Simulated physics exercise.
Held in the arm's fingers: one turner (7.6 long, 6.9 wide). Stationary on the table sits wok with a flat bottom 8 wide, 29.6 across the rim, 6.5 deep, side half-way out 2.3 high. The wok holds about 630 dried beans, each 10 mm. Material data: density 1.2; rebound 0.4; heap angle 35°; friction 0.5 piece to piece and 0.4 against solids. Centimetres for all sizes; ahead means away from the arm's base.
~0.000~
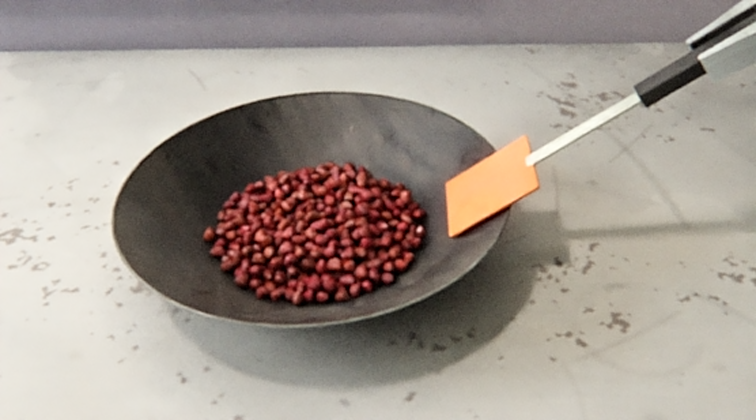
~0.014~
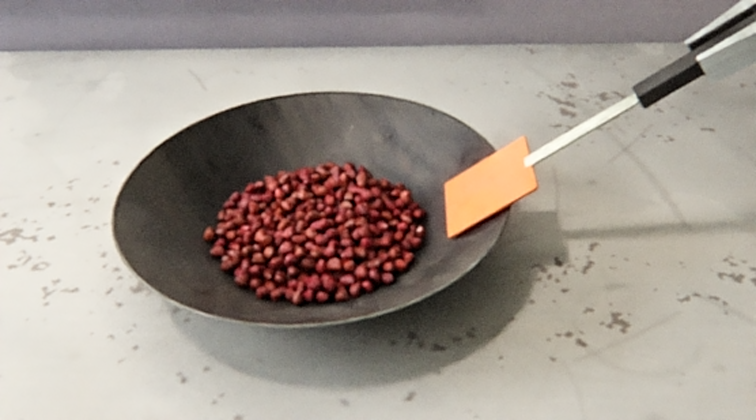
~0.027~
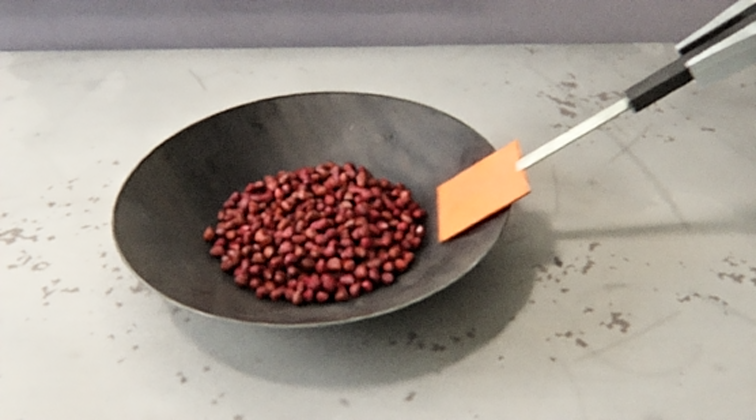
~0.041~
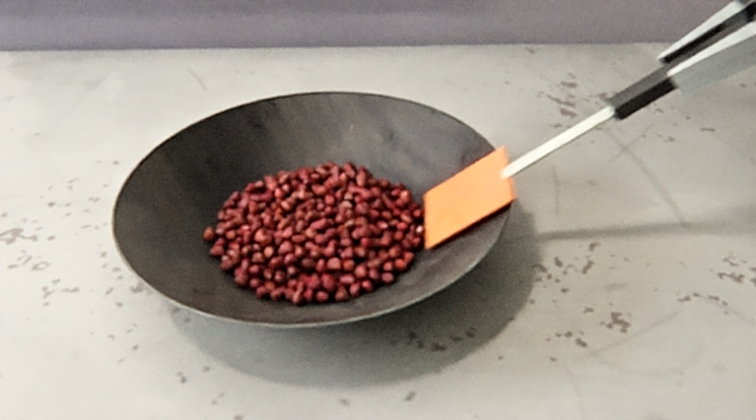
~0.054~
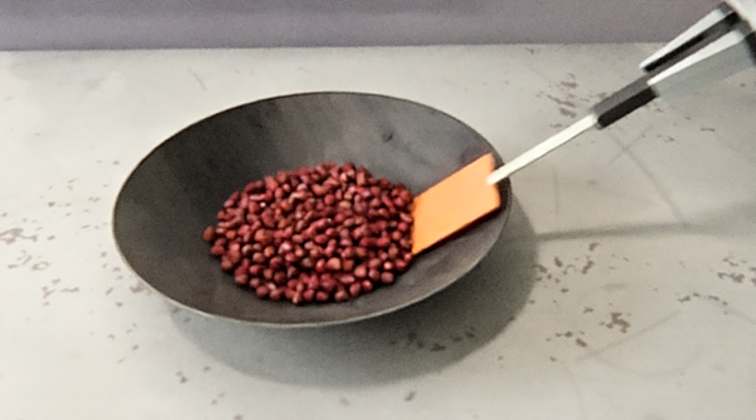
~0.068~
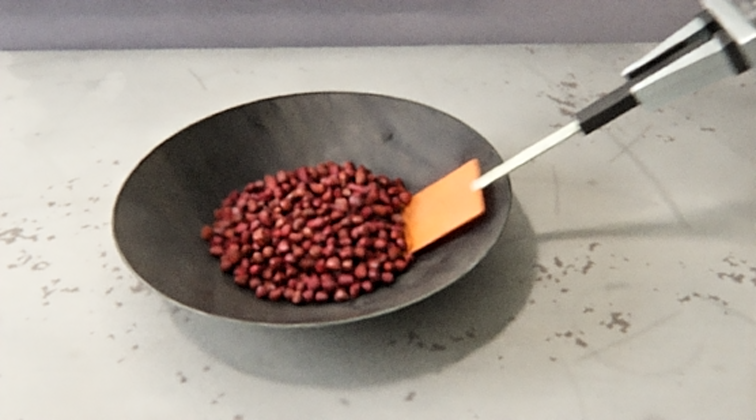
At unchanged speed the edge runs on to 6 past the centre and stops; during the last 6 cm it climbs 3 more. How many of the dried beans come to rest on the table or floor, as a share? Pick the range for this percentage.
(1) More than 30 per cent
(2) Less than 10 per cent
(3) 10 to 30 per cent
(2) Less than 10 per cent.
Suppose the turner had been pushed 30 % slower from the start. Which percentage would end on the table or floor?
Roughly 0 per cent, I'd say.
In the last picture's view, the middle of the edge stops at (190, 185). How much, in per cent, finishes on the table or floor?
25 %, roughly.
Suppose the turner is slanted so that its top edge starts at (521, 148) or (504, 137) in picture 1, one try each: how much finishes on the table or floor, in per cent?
Close to 5 and 5 percent respectively.
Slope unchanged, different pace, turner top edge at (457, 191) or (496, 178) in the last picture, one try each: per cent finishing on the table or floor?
Respectively, around 20 and 0 per cent.
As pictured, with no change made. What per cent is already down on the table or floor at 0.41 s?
It works out to about 0 in a hundred.
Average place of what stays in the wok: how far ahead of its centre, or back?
Roughly 5.5 centimetres ahead.
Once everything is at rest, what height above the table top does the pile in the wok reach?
Height at the end: Around 7.5 cm.
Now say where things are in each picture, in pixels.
The turner top edge at (533, 160), sloping 37°; upper third of the load around (322, 219), from x 210 to 420, top at y 165; 628 in the wok, in the first picture.
The turner top edge at (531, 161), sloping 37°; upper third of the load around (322, 219), from x 210 to 420, top at y 165, in the second picture.
The turner top edge at (523, 165), sloping 37°; upper third of the load around (322, 219), from x 210 to 420, top at y 165, in the third picture.
The turner top edge at (509, 172), sloping 37°; upper third of the load around (322, 219), from x 210 to 420, top at y 165, in the fourth picture.
The turner top edge at (494, 179), sloping 37°; upper third of the load around (322, 218), from x 210 to 415, top at y 165, in the fifth picture.
The turner top edge at (479, 185), sloping 37°; upper third of the load around (321, 216), from x 210 to 410, top at y 165; 628 in the wok, in the sixth picture.
After 0.12 s, sloping 37°, highest piece 6 above the table; 628 in the wok.
After 0.18 s, sloping 37°, highest piece 6 above the table; 628 in the wok.
After 0.41 s, sloping 37°, highest piece 8 above the table; 614 in the wok, 4 on the table or floor, 10 on the blade or in flight.
After 1.46 s, sloping 37°, highest piece 7 above the table; 613 in the wok, 15 on the table or floor.
In the end, 613 in the wok, 15 on the table or floor. That is 2 % on the table or floor.
